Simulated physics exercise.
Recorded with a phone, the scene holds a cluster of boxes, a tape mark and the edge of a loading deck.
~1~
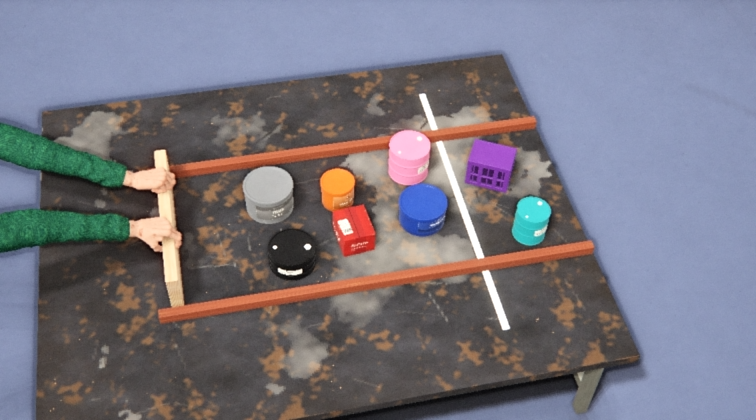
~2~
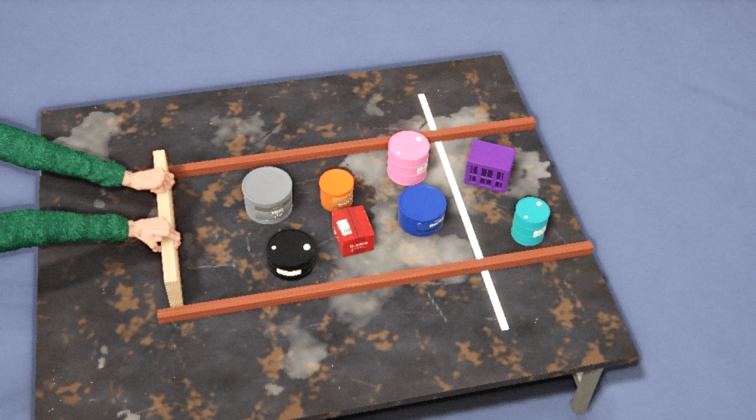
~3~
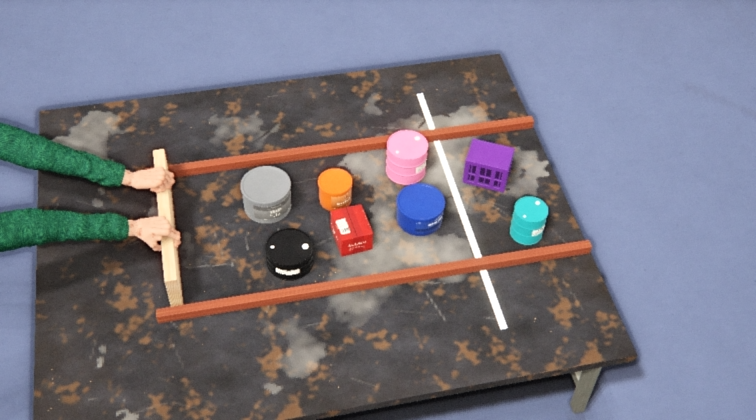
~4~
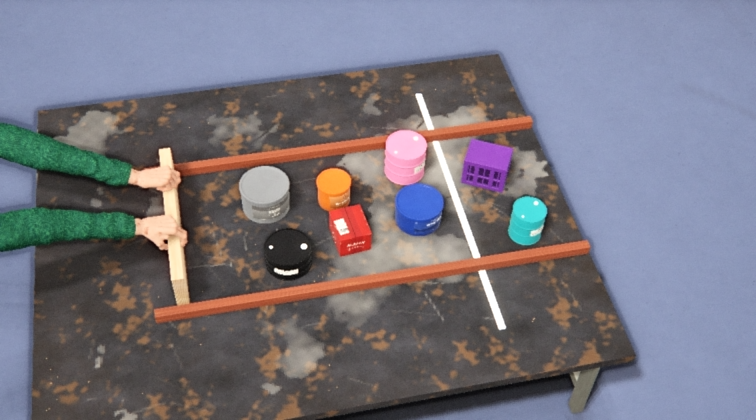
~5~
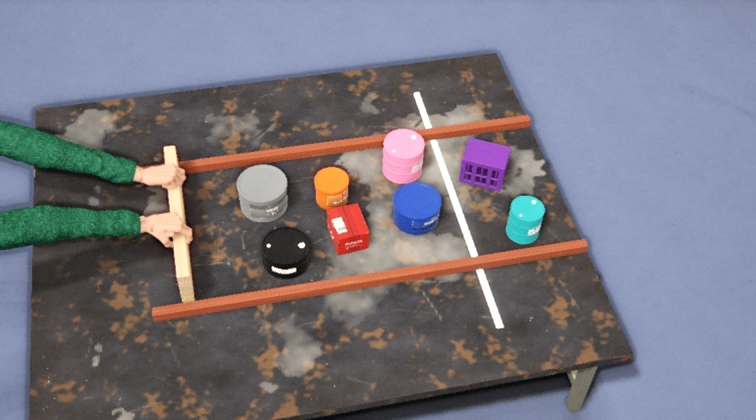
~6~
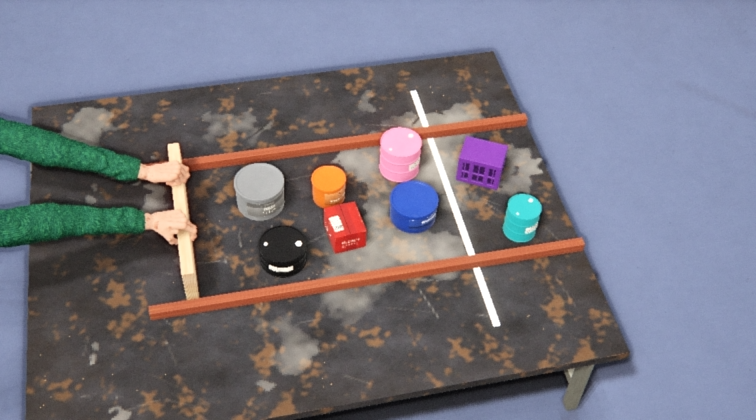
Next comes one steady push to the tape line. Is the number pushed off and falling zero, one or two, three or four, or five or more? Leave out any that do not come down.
It is zero.
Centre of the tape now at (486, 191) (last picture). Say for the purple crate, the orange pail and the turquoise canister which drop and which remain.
Well, the purple crate leaves the top, the orange pail hangs in there, and the turquoise canister hangs in there.
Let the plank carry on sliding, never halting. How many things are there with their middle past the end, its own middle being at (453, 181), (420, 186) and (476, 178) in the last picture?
Counts: 0, 0, 1.
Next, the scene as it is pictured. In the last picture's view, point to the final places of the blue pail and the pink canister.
You'll find the blue pail at roughly (517, 196) and the pink canister at roughly (480, 134).
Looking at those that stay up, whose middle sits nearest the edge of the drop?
Foremost: The purple crate.
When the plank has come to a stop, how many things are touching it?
The figure is 3.
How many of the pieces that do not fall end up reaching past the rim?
1 in all.
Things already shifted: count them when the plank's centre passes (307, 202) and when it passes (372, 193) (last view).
4, then 6.
Soon after, none off yet; turquoise canister at rest near (522, 218); purple crate at rest near (482, 163); pink canister at rest near (400, 155).
After that, none off yet; turquoise canister at rest near (522, 218); purple crate at rest near (482, 163); pink canister moving near (402, 152).
And then, none off yet; turquoise canister at rest near (522, 218); purple crate displaced a little near (499, 159); pink canister displaced about its own width near (440, 140).
In the end, the number that fall off is zero.
